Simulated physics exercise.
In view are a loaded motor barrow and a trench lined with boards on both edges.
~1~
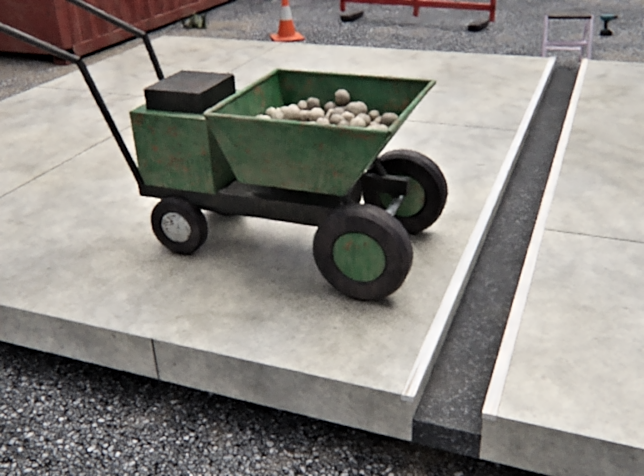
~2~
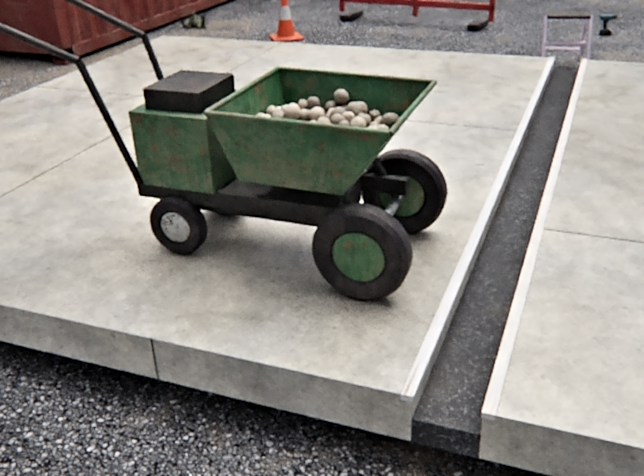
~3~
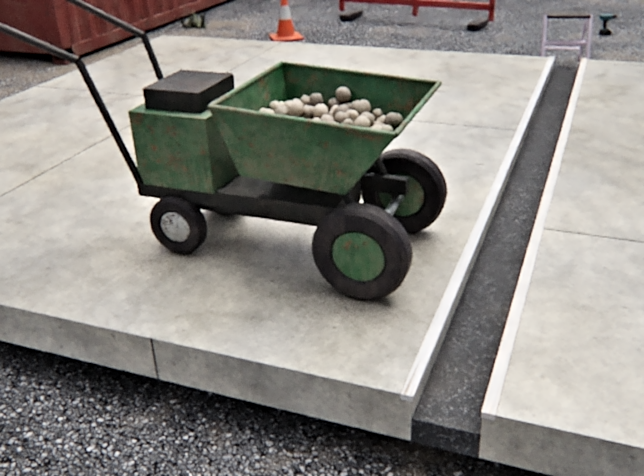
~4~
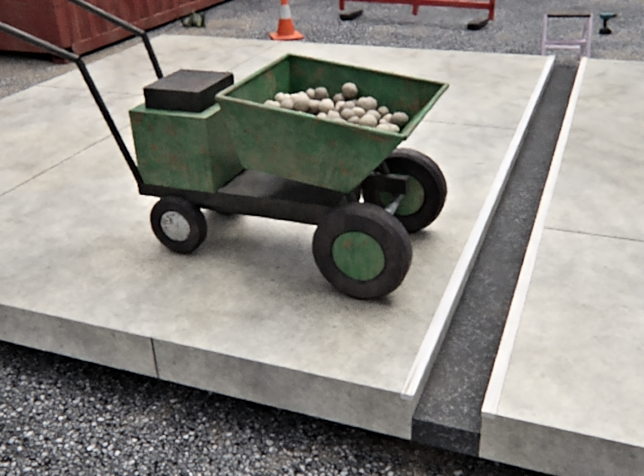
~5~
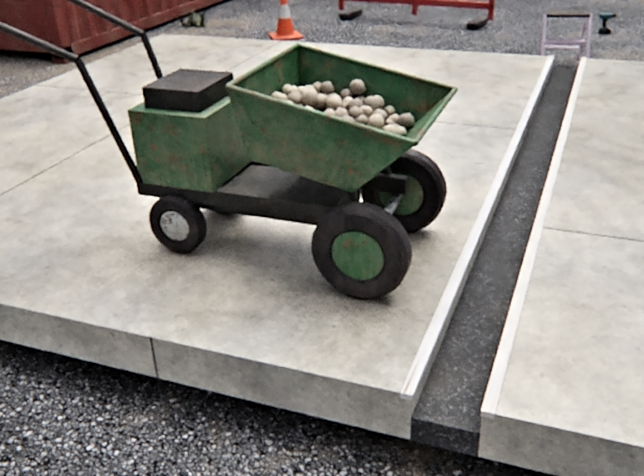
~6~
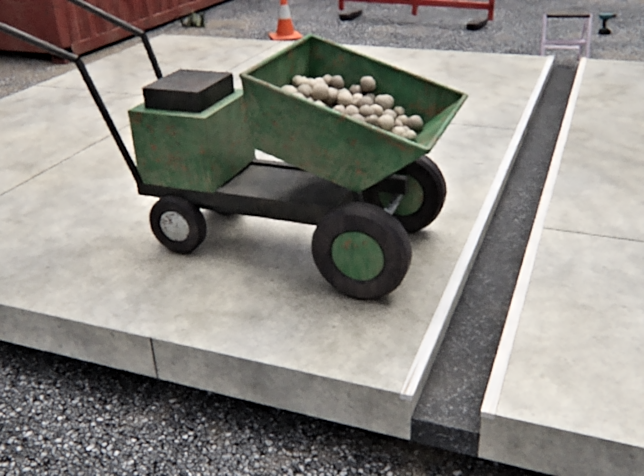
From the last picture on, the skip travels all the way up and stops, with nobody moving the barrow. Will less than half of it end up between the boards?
Yes, under half lands there.
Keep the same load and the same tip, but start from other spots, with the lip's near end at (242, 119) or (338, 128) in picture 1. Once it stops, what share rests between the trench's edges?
Okay, so the first one ends at 30 % and the second at 70 %.
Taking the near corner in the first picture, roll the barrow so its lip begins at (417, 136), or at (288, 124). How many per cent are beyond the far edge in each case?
About 100 per cent first, about 10 per cent second.
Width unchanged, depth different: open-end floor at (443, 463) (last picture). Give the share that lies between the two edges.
About 10 per cent.
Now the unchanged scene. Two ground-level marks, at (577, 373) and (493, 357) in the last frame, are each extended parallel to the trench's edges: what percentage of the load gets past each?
The first comes to 40 %, the second to 90 %.
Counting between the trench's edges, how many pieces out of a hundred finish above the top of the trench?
About 0 per cent.
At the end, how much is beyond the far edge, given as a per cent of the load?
Estimate: Around 85 per cent.
Shortly afterwards, skip tipped steeply; the whole lot in the skip.
Next, skip tipped right over; the bulk in the skip; only a few in or heaped over the trench; a little beyond it.
Some moments later, skip tipped right over; a little in the skip; a little in or heaped over the trench; the bulk beyond it; only a few falling.
In the end, skip tipped right over; a little in or heaped over the trench; the bulk beyond it.
